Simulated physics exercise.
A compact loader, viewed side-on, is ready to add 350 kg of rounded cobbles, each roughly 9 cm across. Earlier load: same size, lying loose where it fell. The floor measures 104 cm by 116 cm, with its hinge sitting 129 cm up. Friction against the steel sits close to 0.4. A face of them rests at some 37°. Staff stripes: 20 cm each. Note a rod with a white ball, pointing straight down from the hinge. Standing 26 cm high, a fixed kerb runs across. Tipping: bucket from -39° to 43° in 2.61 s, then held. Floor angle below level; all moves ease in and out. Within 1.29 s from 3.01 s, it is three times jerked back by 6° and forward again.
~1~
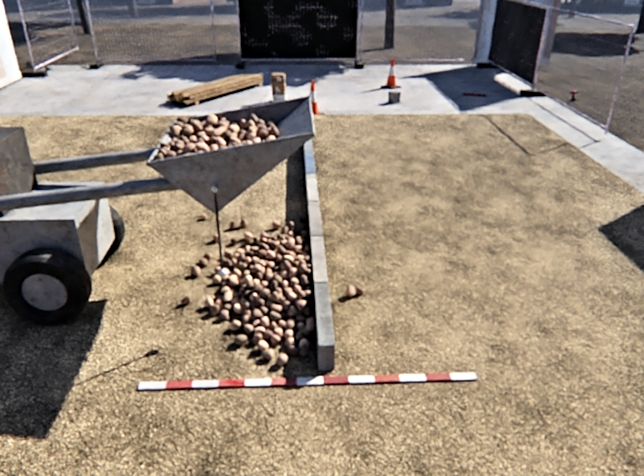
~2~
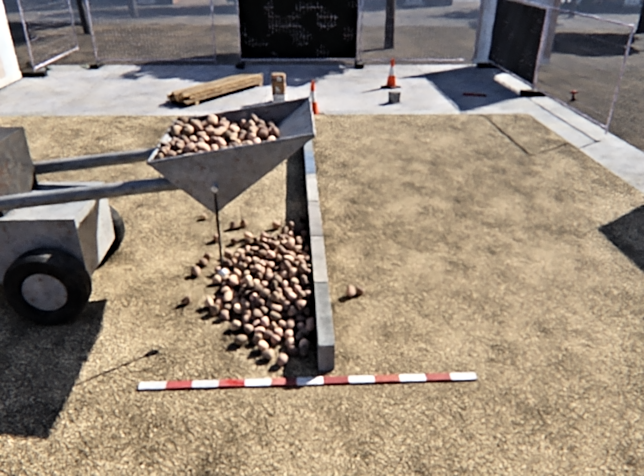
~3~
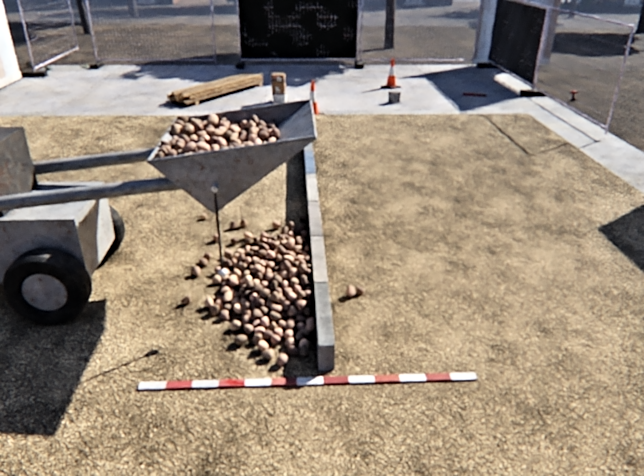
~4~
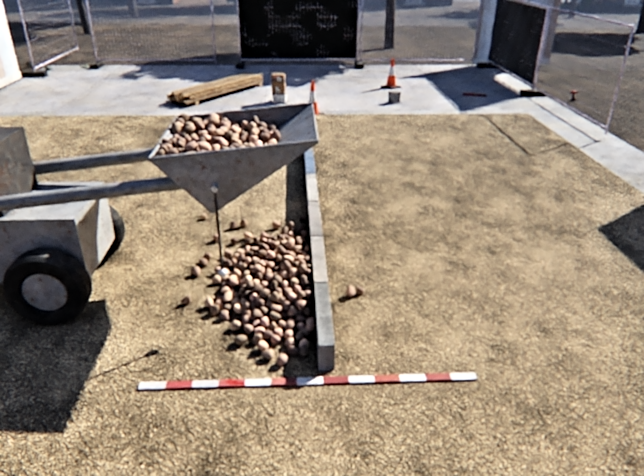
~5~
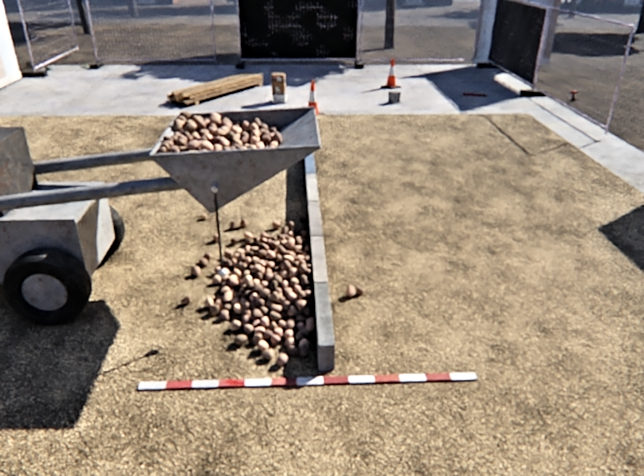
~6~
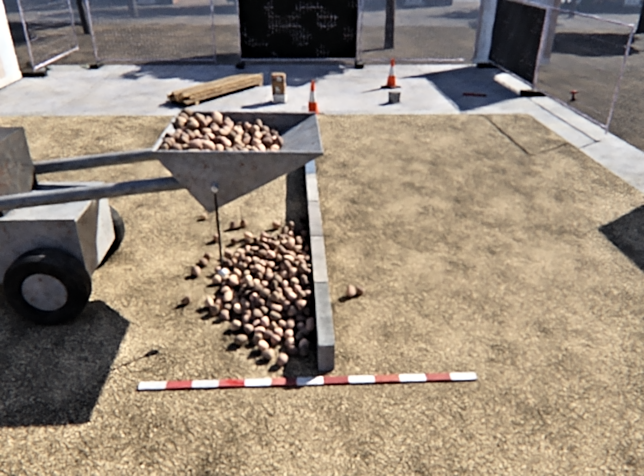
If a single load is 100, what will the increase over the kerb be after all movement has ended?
The increase will be around 57 per cent.
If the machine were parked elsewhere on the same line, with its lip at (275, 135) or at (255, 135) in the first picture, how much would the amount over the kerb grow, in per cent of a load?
First place: Roughly 10 %; second place: Roughly 5 %.
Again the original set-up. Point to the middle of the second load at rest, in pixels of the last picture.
The centre sits about (338, 275).
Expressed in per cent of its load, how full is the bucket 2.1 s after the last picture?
Roughly 5 parts in a hundred of the load.
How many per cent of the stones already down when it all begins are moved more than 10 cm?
0 %.
Then, 1.4 s after the last picture the floor is at 30°; in per cent of one load, 98 in the bucket, 101 on this side of the kerb, 1 over the kerb; the foremost stones are at (320, 268).
Then, 2.1 s after the last picture the floor is at 43°; in per cent of one load, 7 in the bucket, 149 on this side of the kerb, 44 over the kerb; the foremost stones are at (421, 283).
Then, 4.2 s after the last picture the floor is at 43°; in per cent of one load, 0 in the bucket, 142 on this side of the kerb, 58 over the kerb; the foremost stones are at (522, 280).
Then, 6.9 s after the last picture the floor is at 43°; in per cent of one load, 0 in the bucket, 142 on this side of the kerb, 58 over the kerb; the foremost stones are at (522, 280). Net gain over the kerb, 57.
